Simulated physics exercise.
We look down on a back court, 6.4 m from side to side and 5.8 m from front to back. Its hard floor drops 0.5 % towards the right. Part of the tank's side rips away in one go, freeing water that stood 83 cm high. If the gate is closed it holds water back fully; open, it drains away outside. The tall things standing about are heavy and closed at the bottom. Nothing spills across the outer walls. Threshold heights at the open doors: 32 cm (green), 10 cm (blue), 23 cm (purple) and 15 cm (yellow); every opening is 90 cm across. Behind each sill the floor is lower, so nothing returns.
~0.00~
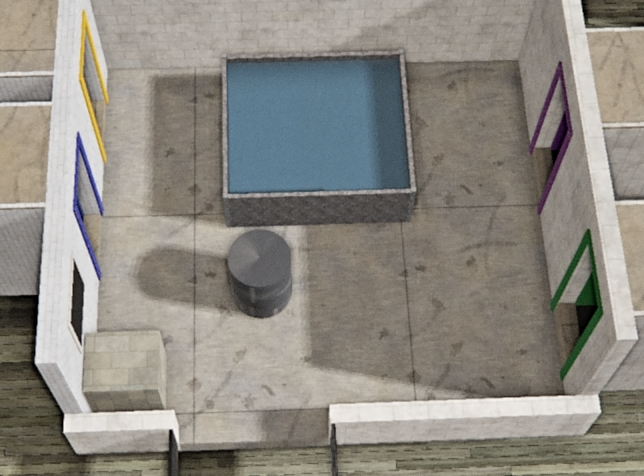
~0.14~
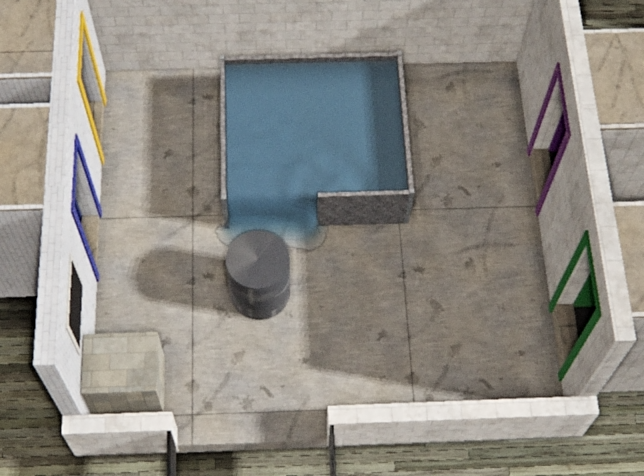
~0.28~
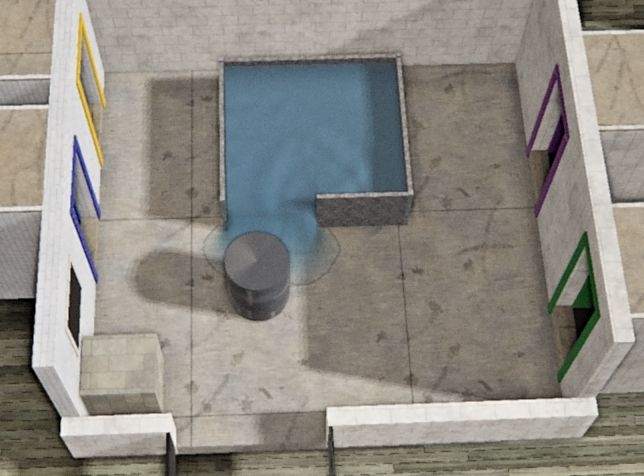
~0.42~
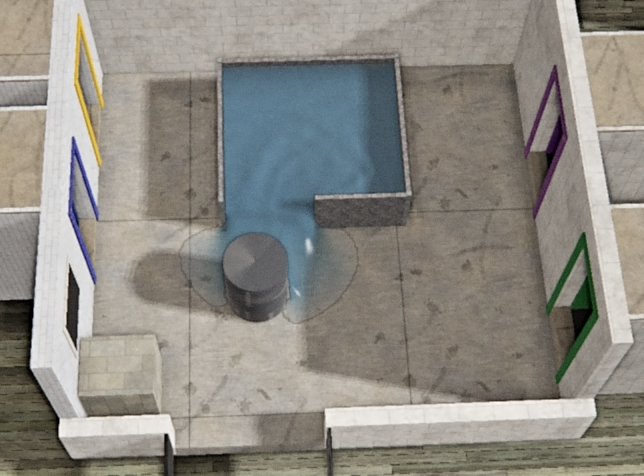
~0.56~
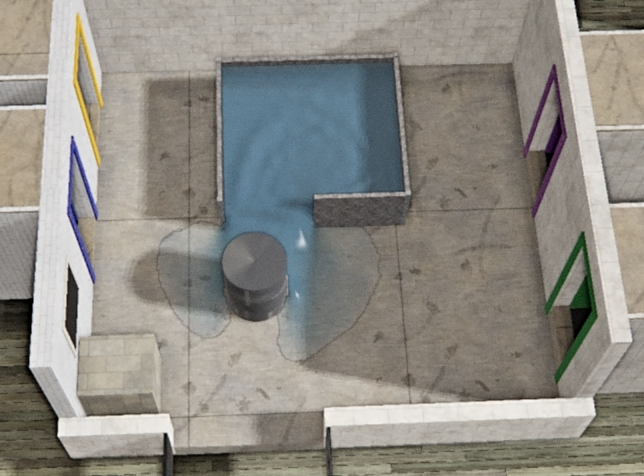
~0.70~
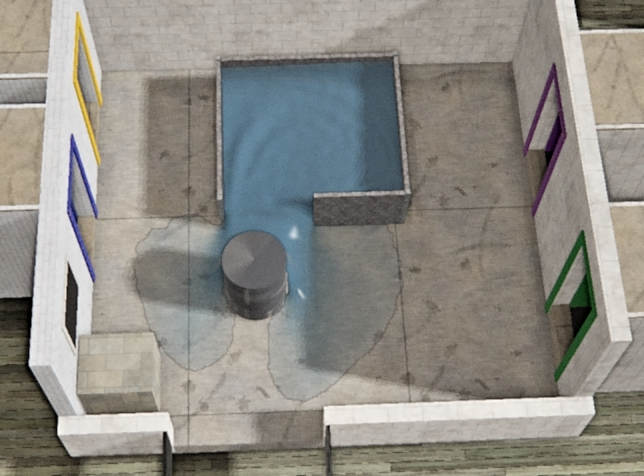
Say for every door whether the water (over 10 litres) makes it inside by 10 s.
Within that time: At the green door it keeps below the limit; at the blue door it passes the limit; at the purple door it keeps below the limit; at the yellow door it stays under the limit.
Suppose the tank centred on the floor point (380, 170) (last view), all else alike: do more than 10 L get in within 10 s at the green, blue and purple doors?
Against that limit: Green under, blue under, purple not over.
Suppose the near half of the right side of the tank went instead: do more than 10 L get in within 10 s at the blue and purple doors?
Then: Blue past it, purple over.
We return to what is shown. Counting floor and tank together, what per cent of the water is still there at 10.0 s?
Roughly 78 in a hundred.
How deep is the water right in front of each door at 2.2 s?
Depths in cm: Green 20, blue 22, purple 0, yellow 1.
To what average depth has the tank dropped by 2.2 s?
Roughly 48 cm on average.
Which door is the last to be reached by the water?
Last comes the purple one.
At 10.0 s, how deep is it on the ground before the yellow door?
Roughly 13.5 cm deep.
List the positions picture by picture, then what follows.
The tank at (316, 125) is whole and still, 83 cm deep, in the first picture.
The front is at (221, 229), 0.8 m from the gap at (273, 215); 0.3 m2 of floor is under water; 83 cm left at the back of the tank, in the second picture.
Water pours out at (272, 217) and has run 1.0 m, to (317, 273); typically 15 cm deep outside, 83 cm at the tank's back, in the third picture.
Water pours out at (270, 219) and has run 1.5 m, to (296, 318); typically 11 cm deep outside, 83 cm at the tank's back, in the fourth picture.
Water pours out at (269, 218) and has run 2.0 m, to (306, 353); typically 6 cm deep outside, 80 cm at the tank's back, in the fifth picture.
The front is at (303, 393), 2.6 m from the gap at (269, 217); 5.5 m2 of floor is under water; 71 cm left at the back of the tank, in the sixth picture.
After 1.4 s water covers 40 % of the floor and is deepest (66 cm) near (259, 255); green door not reached, blue door 7 cm at the sill, 0 L in, purple door not reached, yellow door not reached.
After 2.2 s water covers 60 % of the floor and is deepest (52 cm) near (259, 255); green door 20 cm at the sill, 0 L in, blue door 22 cm at the sill, 69 L in, purple door not reached, yellow door not reached.
After 3.5 s water covers 70 % of the floor and is deepest (36 cm) near (259, 255); green door 24 cm at the sill, 0 L in, blue door 21 cm at the sill, 168 L in, purple door 7 cm at the sill, 0 L in, yellow door 4 cm at the sill, 0 L in.
After 6.0 s water covers 95 % of the floor and is deepest (24 cm) near (259, 255); green door 17 cm at the sill, 0 L in, blue door 15 cm at the sill, 241 L in, purple door 7 cm at the sill, 0 L in, yellow door 4 cm at the sill, 0 L in.
After 10.0 s water covers 95 % of the floor and is deepest (19 cm) near (525, 192); green door 11 cm at the sill, 0 L in, blue door 8 cm at the sill, 255 L in, purple door 15 cm at the sill, 0 L in, yellow door 13 cm at the sill, 0 L in.
